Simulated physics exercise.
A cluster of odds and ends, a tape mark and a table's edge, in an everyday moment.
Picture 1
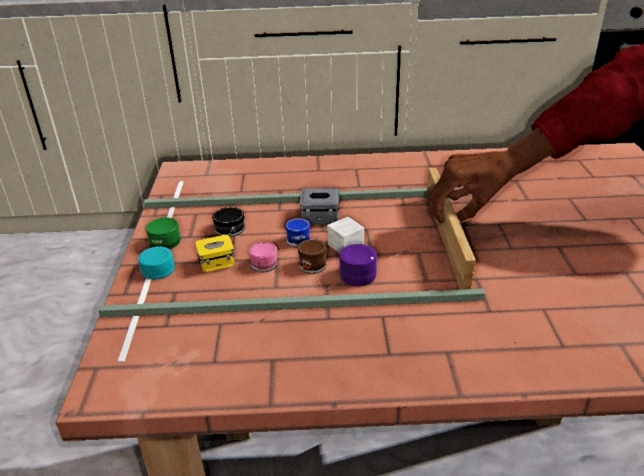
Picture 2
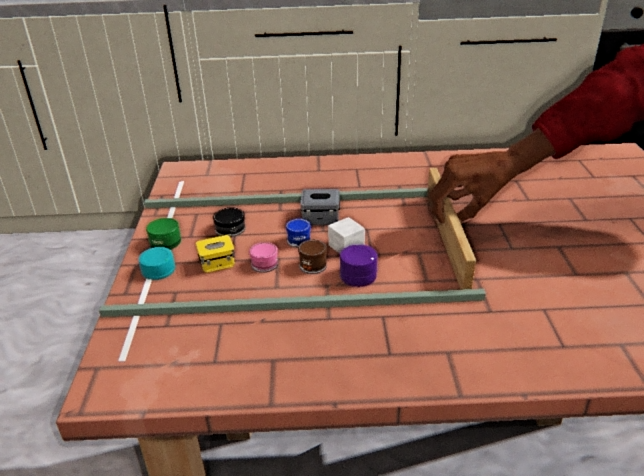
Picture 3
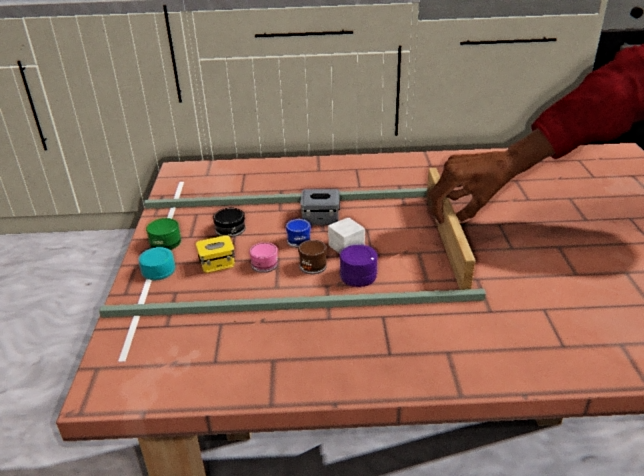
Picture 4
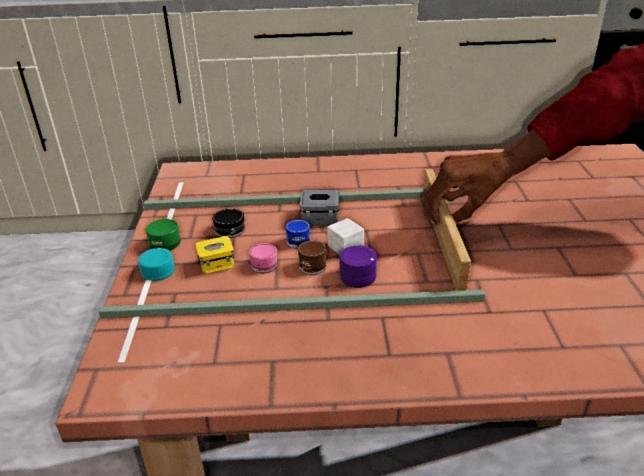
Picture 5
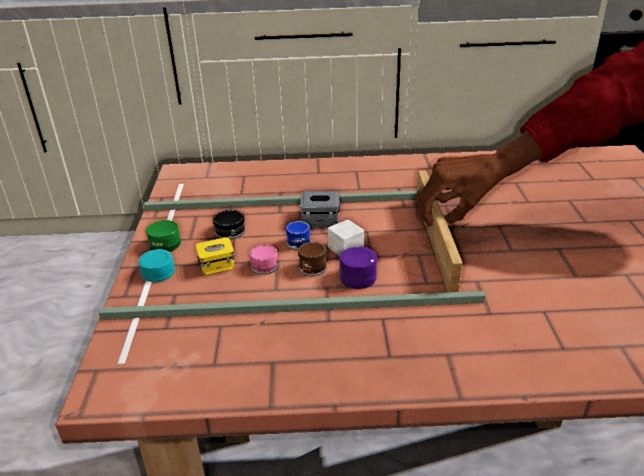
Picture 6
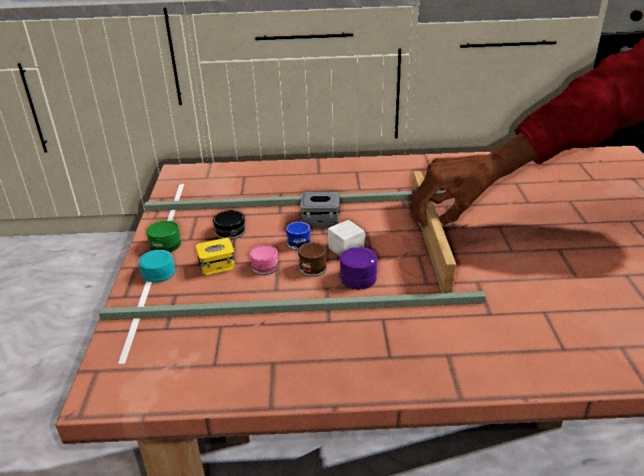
A hand in a red sleeve held a wooden board upright on a brick-patterned table, then slid it slightly left between two green strips, while the small colourful tubs and blocks stayed still.
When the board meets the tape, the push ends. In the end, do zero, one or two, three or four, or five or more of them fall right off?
The pieces that topple off will total more than four.
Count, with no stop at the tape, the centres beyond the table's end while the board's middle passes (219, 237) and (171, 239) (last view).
0 and 3 past the end.
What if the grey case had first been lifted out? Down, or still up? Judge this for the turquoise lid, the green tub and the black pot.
Turquoise lid: Over the edge; green tub: Over the edge; black pot: Still there.
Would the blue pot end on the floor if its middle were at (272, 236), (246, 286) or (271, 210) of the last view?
Try by try, it drops away, then stays put, then drops away.
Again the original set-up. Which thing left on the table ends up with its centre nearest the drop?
It's the blue pot.
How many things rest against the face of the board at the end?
Number in contact with it: 4.
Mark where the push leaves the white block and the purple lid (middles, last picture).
In order, first (144, 245), then (125, 283).
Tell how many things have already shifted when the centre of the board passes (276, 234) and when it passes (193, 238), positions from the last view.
Answer - first 8, then 10.
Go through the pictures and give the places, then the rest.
The first picture shows green tub (163, 234); turquoise lid (157, 263); yellow case (216, 254); board (448, 224); tape (157, 253).
The second picture shows turquoise lid (157, 263); white block (346, 237).
The third picture shows yellow case (216, 255); blue pot (299, 233).
The fourth picture shows green tub (163, 235); board (444, 225).
The fifth picture shows turquoise lid (157, 266); pink tin (264, 260).
The sixth picture shows green tub (164, 237); turquoise lid (157, 266); yellow case (216, 257); board (431, 228); tape (158, 255).
A little later, none off yet; green tub at rest near (164, 237); turquoise lid at rest near (157, 266); yellow case at rest near (216, 257).
Next, none off yet; green tub at rest near (164, 237); turquoise lid at rest near (157, 266); yellow case shifted a little near (202, 258).
Later still, none off yet; green tub shifted about its own width near (132, 240); turquoise lid shifted about its own width near (126, 265); yellow case shifted well along near (152, 251).
When it is over, the number that fall off is five or more; down, pink tin, black pot, yellow case, turquoise lid and green tub.
